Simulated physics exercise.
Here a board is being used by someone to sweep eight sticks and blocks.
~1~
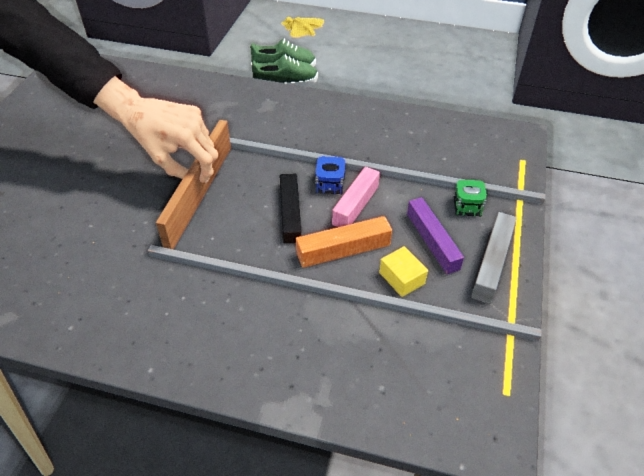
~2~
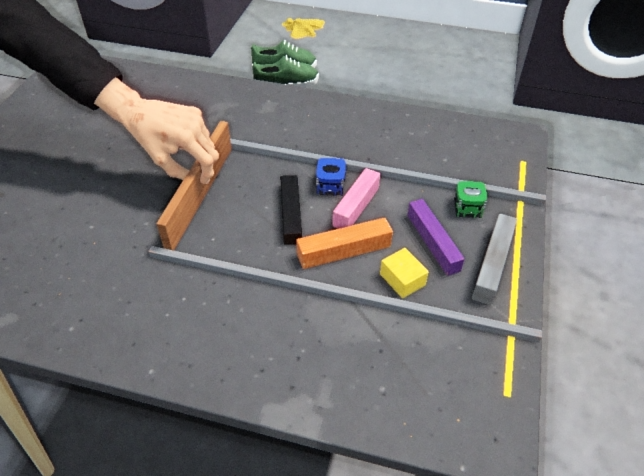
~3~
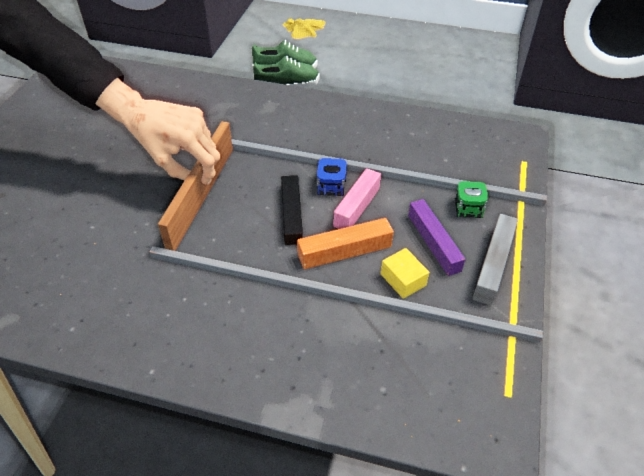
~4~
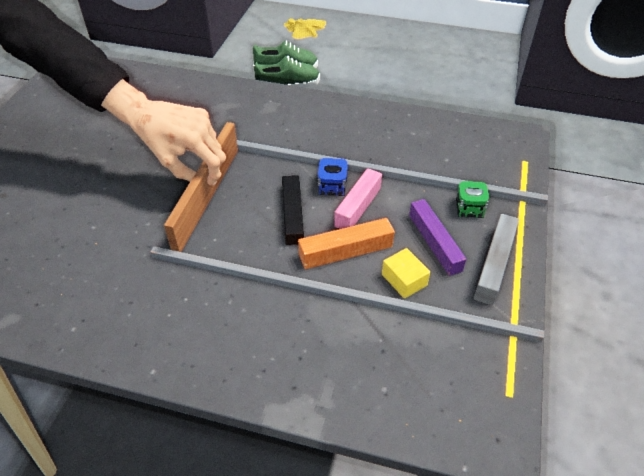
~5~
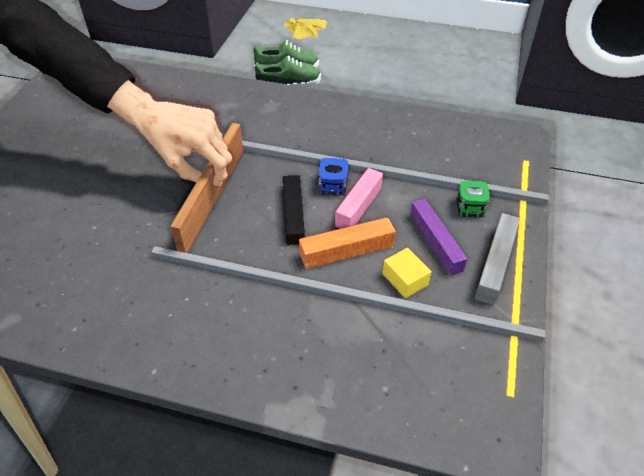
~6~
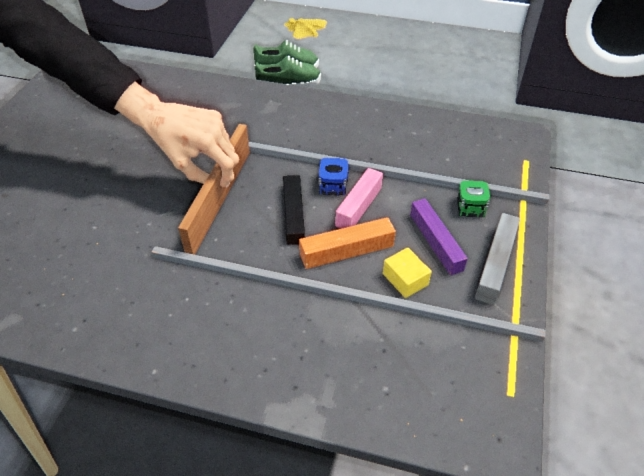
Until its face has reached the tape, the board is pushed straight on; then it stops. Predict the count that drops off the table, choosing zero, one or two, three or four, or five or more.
Lost: Five or more.
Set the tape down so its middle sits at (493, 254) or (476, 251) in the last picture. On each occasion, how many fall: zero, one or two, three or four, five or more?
In order, you'd get either three or four falling, then just one or two.
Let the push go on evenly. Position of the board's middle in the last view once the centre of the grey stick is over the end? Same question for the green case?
For the grey stick, about (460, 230); for the green case, about (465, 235).
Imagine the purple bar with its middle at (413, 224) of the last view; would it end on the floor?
The purple bar comes down.
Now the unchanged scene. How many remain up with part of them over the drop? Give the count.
So the number is 1.
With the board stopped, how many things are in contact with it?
All in all, 2.
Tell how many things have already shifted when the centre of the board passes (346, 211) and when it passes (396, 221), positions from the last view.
Tally: 4; 7.
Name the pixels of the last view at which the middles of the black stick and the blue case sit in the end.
Around (531, 254) and around (547, 212).
Soon after, none off yet; grey stick at rest near (498, 257); green case at rest near (473, 199); purple bar at rest near (437, 235).
Then, none off yet; grey stick moving near (508, 260); green case moved about its own width near (505, 205); purple bar moved about its own width near (492, 250).
At rest, the number that fall off is five or more; fallen, pink bar, orange bar, yellow block, purple bar, green case and grey stick.
